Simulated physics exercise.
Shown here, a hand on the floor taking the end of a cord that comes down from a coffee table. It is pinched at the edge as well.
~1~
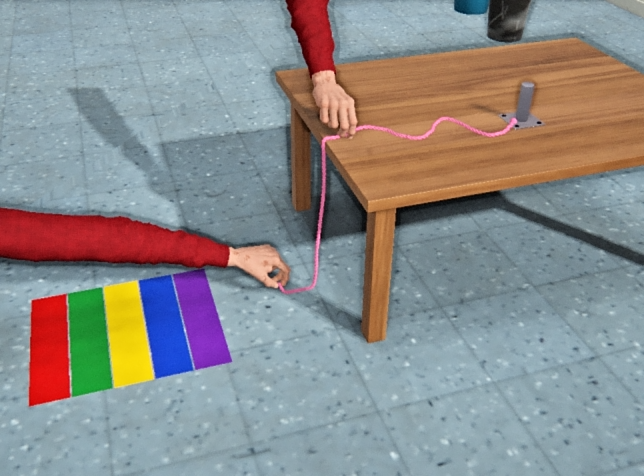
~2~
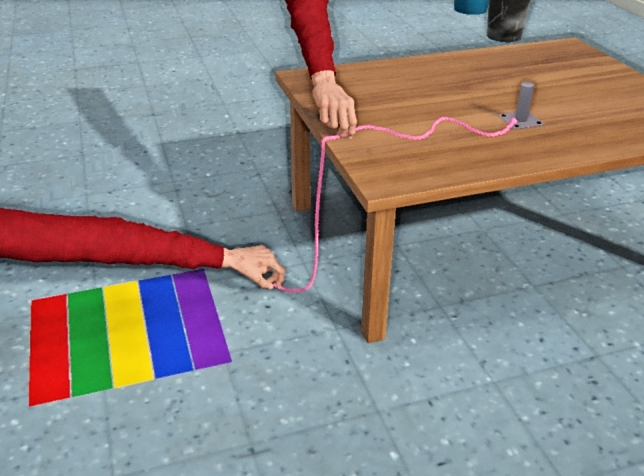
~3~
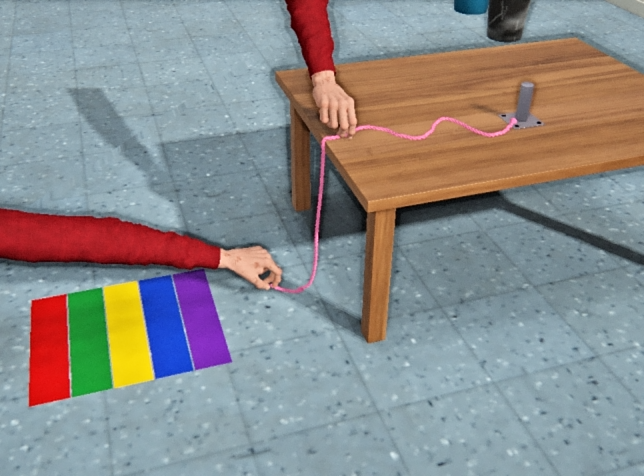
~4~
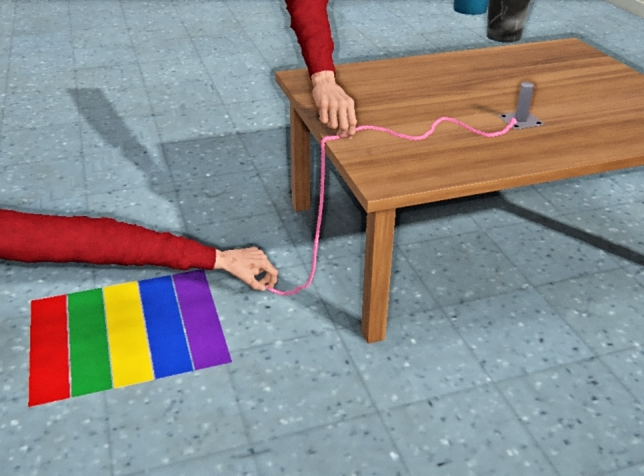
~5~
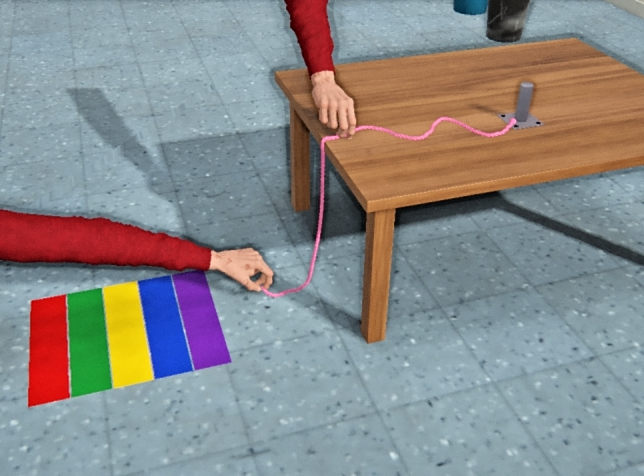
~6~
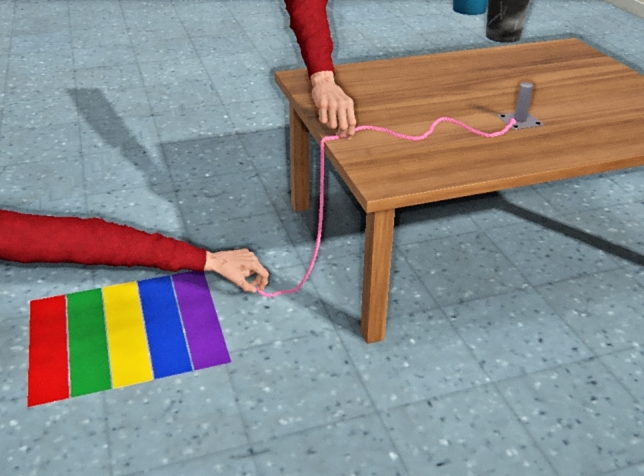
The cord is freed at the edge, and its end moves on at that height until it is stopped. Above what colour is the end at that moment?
It gets as far as the green strip.
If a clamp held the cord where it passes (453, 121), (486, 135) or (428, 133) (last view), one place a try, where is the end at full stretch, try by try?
Near (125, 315), (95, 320) and (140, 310).
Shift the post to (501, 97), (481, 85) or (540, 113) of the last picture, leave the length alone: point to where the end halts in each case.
Near (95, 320), (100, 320) and (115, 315).
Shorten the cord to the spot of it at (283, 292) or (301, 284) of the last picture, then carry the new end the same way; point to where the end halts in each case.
Near (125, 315) and (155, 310).
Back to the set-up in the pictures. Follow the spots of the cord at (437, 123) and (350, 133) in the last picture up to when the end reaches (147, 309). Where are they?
At (405, 132), then (315, 180).
Soon after, end near (147, 309); over blue.
Then, end near (105, 318); over yellow.
At full stretch, end near (80, 322); over green. The green one.
